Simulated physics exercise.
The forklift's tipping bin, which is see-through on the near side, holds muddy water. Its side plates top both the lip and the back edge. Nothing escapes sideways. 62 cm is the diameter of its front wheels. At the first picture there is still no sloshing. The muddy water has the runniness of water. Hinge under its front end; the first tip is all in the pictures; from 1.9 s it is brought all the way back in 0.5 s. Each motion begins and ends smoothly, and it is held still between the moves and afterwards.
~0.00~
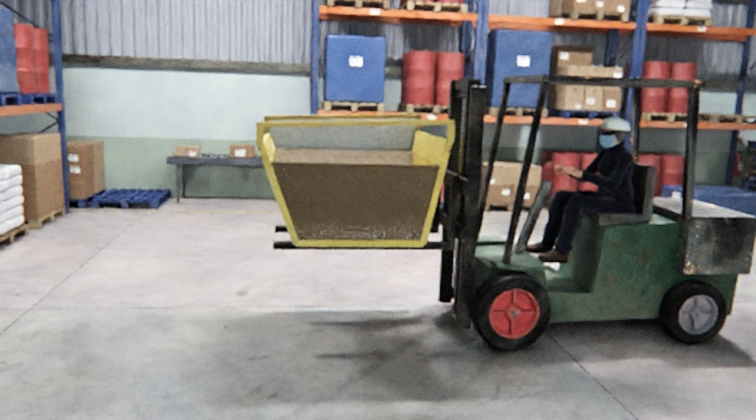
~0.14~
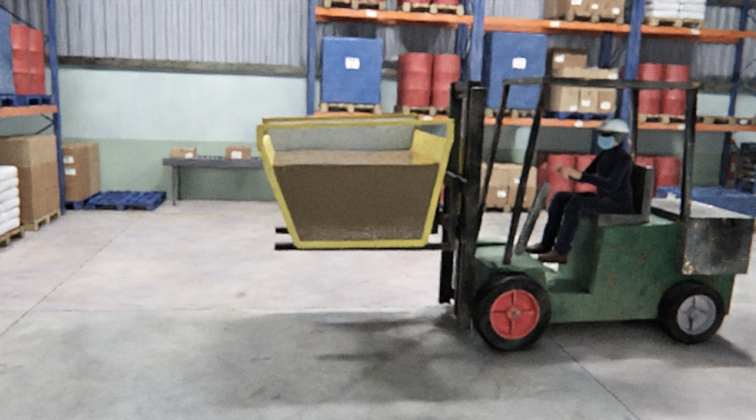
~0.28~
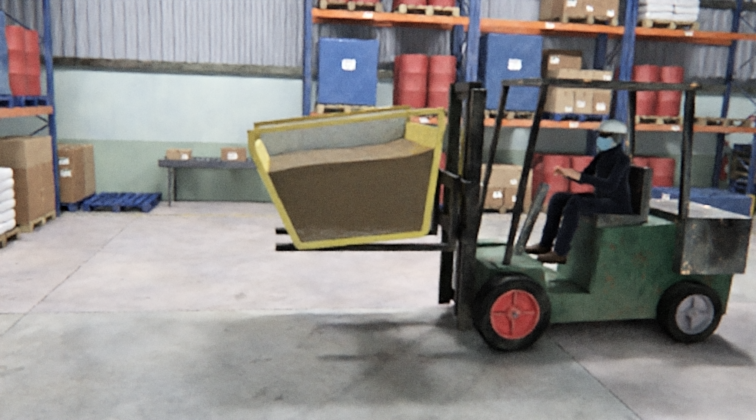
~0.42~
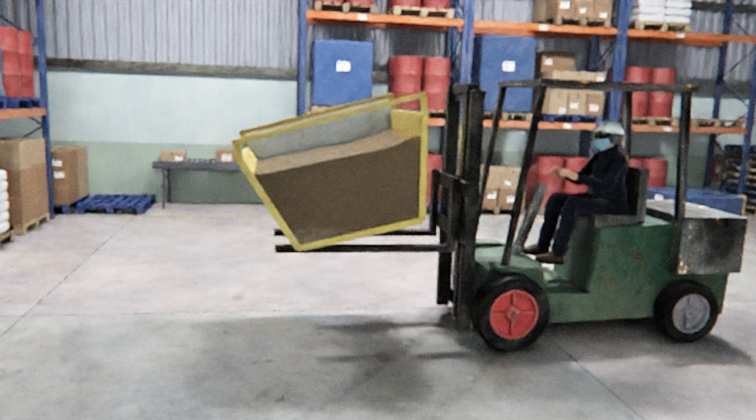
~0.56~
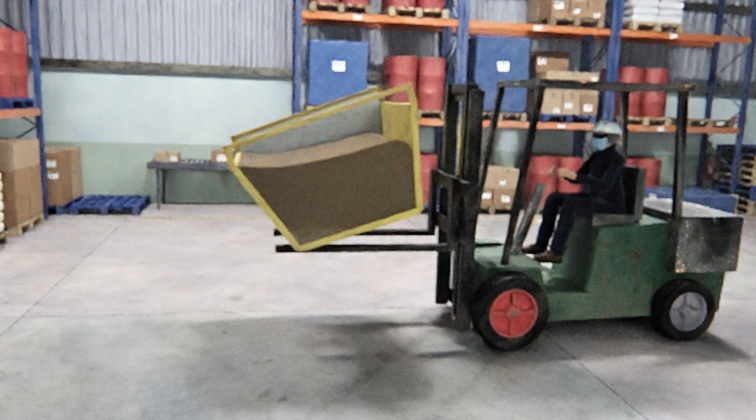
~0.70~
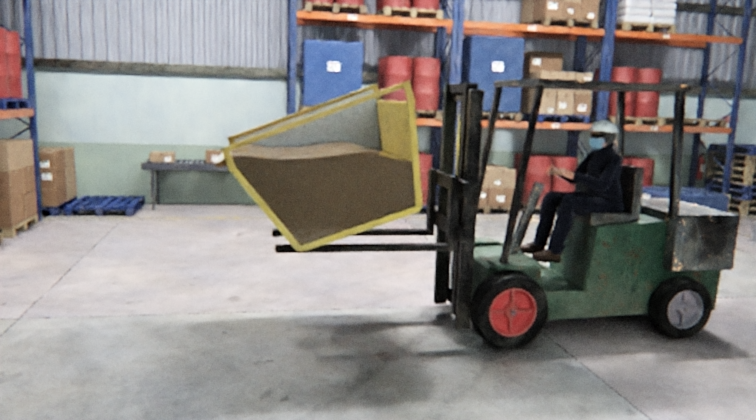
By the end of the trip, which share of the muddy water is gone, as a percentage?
Close to 21 per cent of the muddy water is gone.
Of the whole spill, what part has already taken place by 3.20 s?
By then about 90 per cent is out.
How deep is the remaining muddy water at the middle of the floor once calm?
About 42 centimetres.
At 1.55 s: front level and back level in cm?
Front level 54 cm, back level 32 cm.
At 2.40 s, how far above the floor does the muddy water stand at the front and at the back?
Roughly 54 cm in front and 38 cm behind.
After 1.55 s the skip is at 19° forwards, the surface stands 53 cm on the front, 33 cm on the back; the loss stands at 18 per cent, over the front.
After 2.40 s the surface stands 53 cm on the front, 37 cm on the back; the loss stands at 19 per cent, over the front.
After 3.20 s the surface stands 43 cm on the front, 49 cm on the back; the loss stands at 19 per cent, over the front.
After 5.28 s the loss stands at 21 per cent, over the front, 148 of 714 litres.
